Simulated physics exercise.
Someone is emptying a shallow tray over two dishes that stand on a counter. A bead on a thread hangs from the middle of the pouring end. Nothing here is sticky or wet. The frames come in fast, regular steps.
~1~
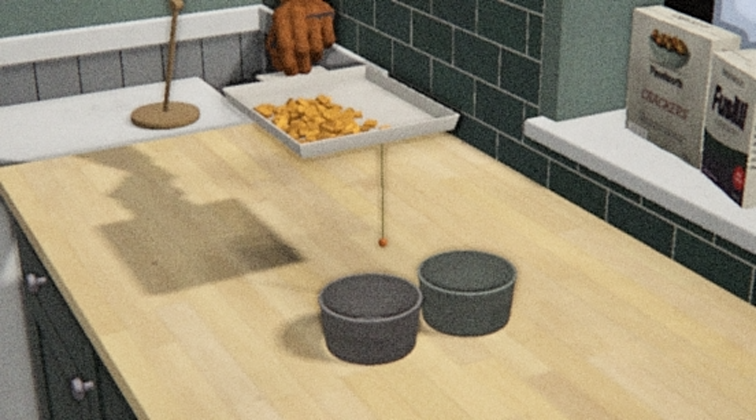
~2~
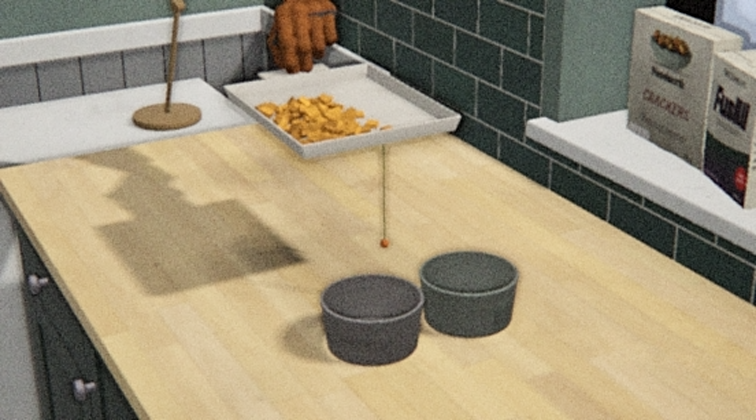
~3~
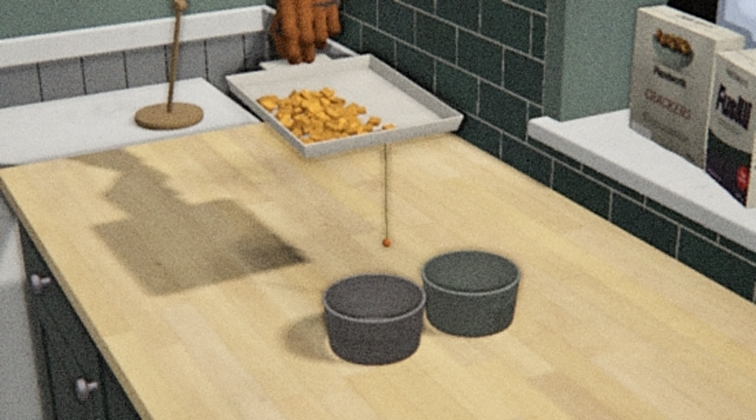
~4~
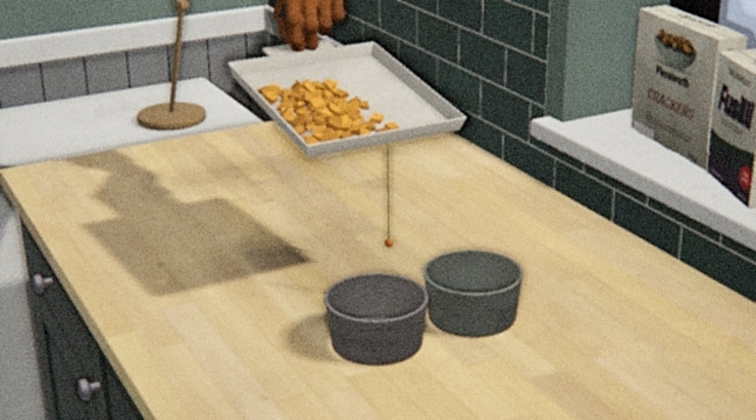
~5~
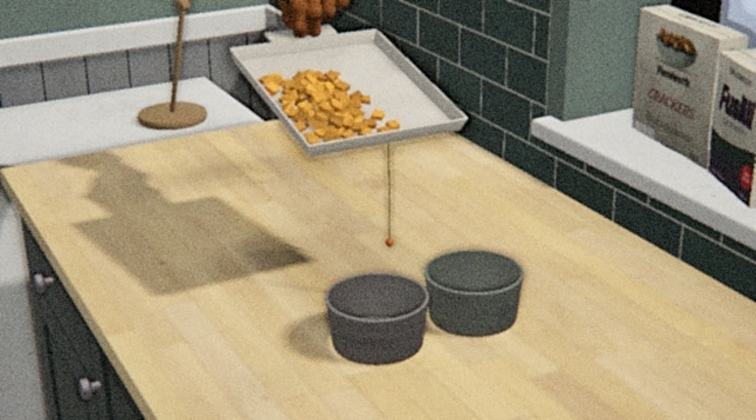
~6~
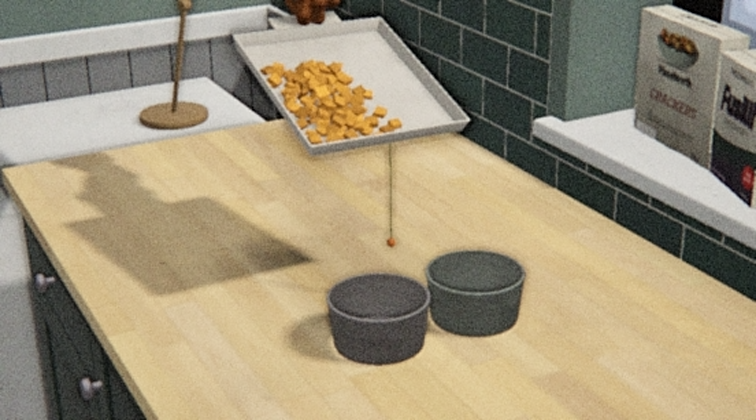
We see a brown hand holding a shallow white tray of small orange crackers above two dark dishes on a wooden counter, a bead hanging from its edge; the hand gradually raises the back, tilting the tray toward its front.
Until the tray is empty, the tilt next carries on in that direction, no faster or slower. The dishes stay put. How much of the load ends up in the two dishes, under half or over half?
Pretty clear the dishes gather most of what falls.
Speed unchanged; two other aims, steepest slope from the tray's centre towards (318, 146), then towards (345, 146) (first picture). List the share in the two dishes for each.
Respectively close to 0 and 30 in a hundred.
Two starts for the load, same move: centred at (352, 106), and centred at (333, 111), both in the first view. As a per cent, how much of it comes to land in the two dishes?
70 per cent for the first try, 70 per cent for the second.
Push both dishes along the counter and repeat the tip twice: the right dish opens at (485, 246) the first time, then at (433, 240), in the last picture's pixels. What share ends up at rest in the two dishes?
70, then 10 %.
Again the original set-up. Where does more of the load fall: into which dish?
Note: Fuller is the one placed left.
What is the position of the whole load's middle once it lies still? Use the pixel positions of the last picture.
Close to (399, 327), more or less.
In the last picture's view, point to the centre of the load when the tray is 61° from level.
(360, 119).
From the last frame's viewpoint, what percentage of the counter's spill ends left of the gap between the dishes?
Looks to be around 90 per cent of the spill.
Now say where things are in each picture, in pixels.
The first picture shows corners of the pouring end at (303, 143) and (453, 115), level; middle of the load at (309, 119), small crackers; left dish at (394, 337); right dish at (493, 309); bead on its thread at (383, 243).
The second picture shows corners of the pouring end at (304, 144) and (455, 116), level; middle of the load at (311, 119).
The third picture shows corners of the pouring end at (307, 143) and (457, 116), tipped barely, level across its low end; middle of the load at (313, 114).
The fourth picture shows corners of the pouring end at (310, 143) and (460, 116), tipped a little, level across its low end; middle of the load at (315, 108).
The fifth picture shows corners of the pouring end at (311, 143) and (462, 117), tipped a little, level across its low end; middle of the load at (324, 109).
The sixth picture shows corners of the pouring end at (313, 143) and (464, 118), tipped clearly, level across its low end; middle of the load at (326, 104); left dish at (403, 337); right dish at (501, 309).
Soon, tray tipped steeply; nearly all on the tray; a stray few in the air.
A while on, tray tipped right over; about a third on the tray; about a quarter in the left dish; a small part in the right dish; a stray few outside both; about a quarter in the air.
Towards the end, tray tipped past a quarter turn; about half in the left dish; about a quarter in the right dish; about a quarter outside both.
Finally, tray tipped past a quarter turn; about half in the left dish; about a quarter in the right dish; about a quarter outside both.
